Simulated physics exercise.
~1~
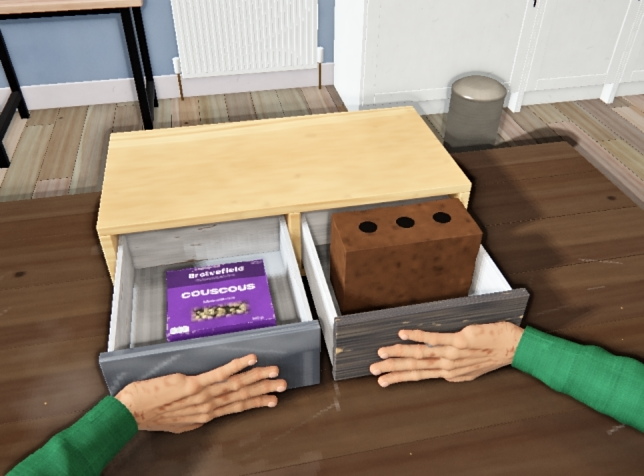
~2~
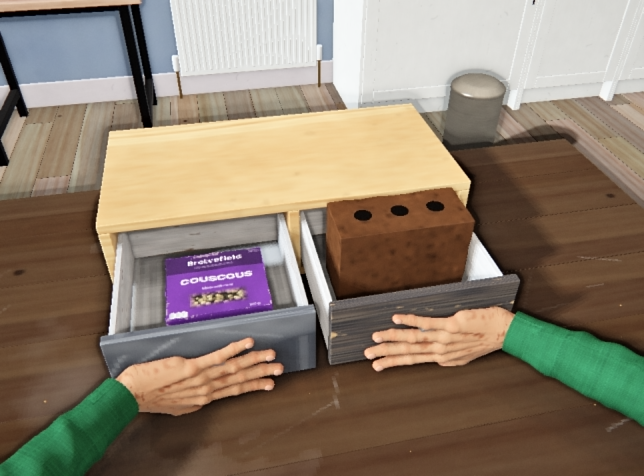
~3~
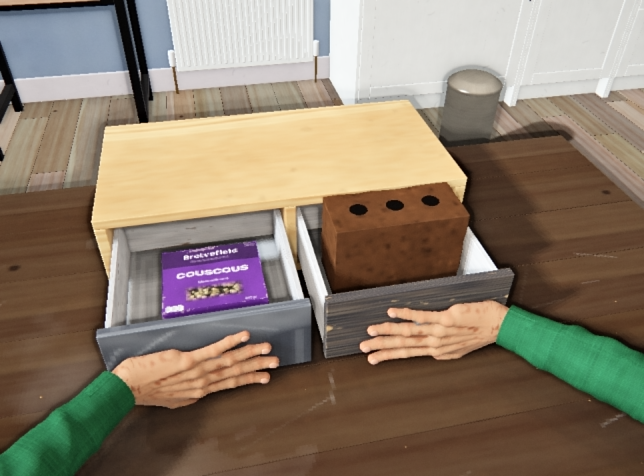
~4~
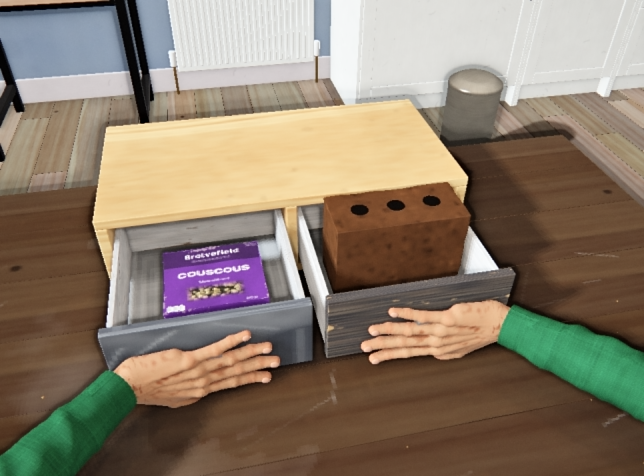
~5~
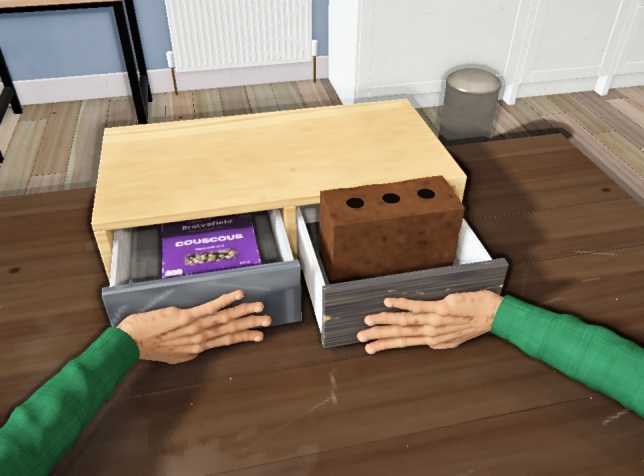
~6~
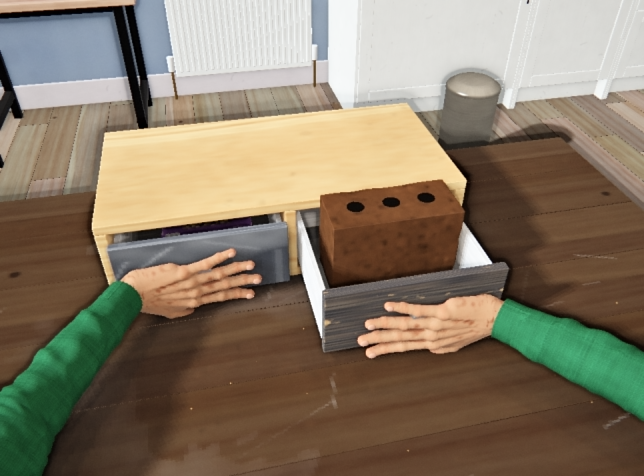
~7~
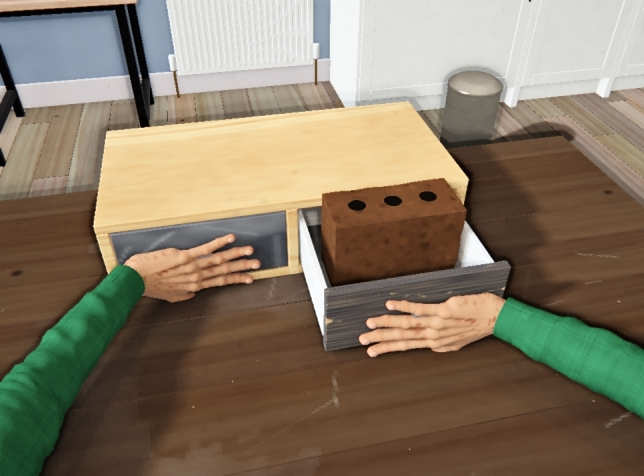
Two open drawers, the left holding a purple couscous box and the right a tall brown brick, were nudged inward by two green-sleeved hands; the left slid fully shut, hiding the box, while the right stopped early and stayed open.
